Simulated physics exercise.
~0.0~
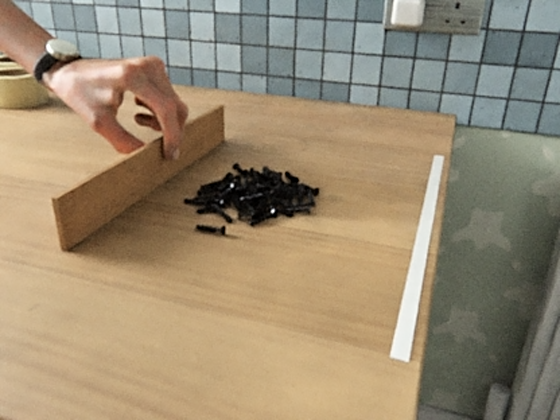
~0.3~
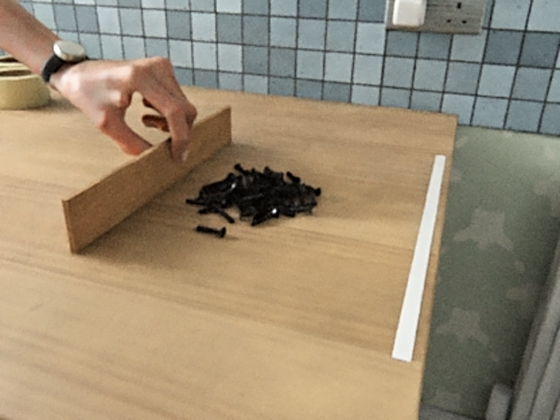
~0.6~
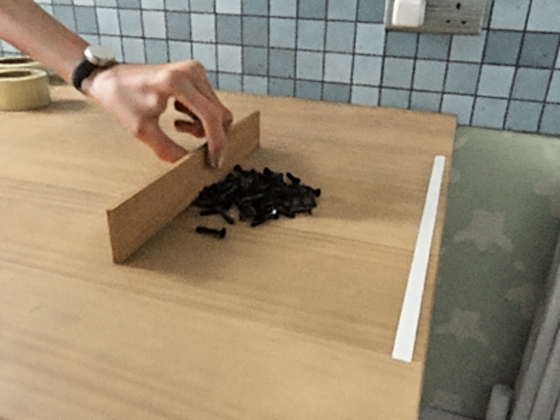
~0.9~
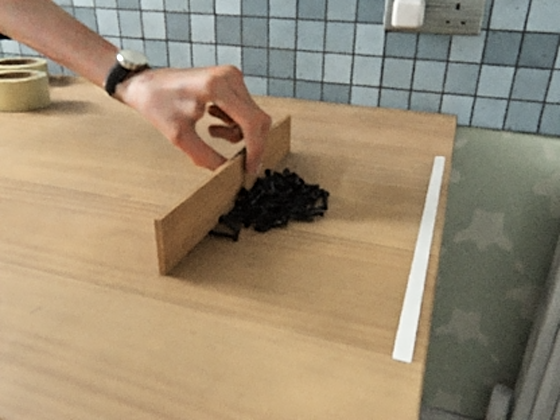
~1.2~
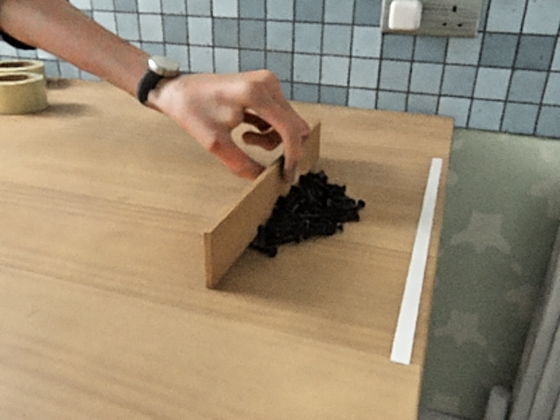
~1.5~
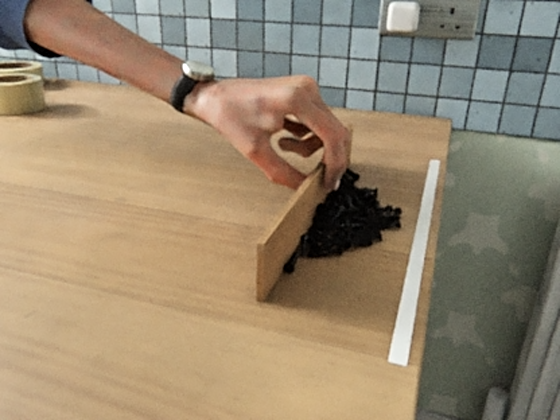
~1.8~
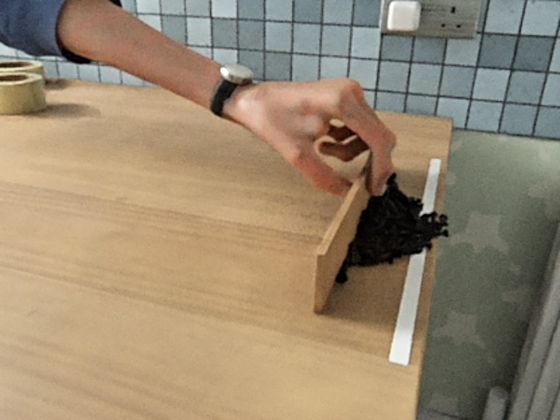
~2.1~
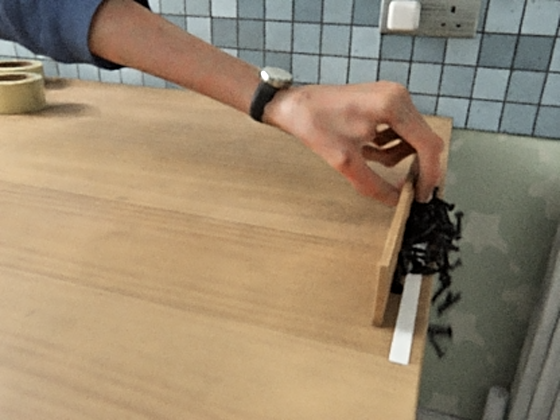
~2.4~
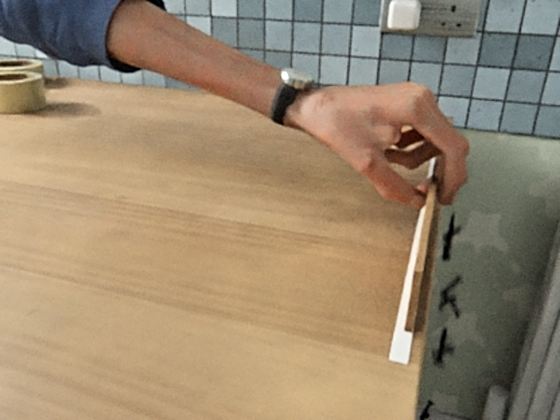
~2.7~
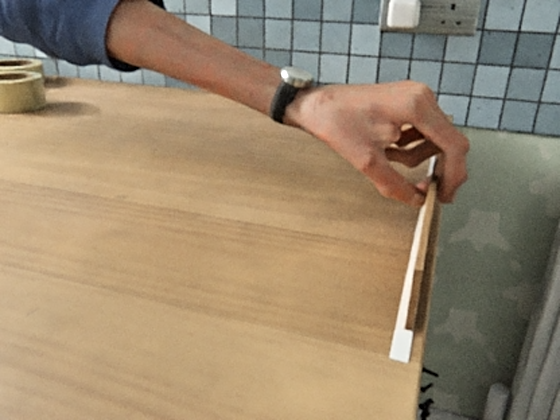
A thin wooden board, held upright by a hand, slid right across a wooden table, pushing a heap of small black screw-like pieces over the edge until all had dropped off, and stopped at the white tape strip.
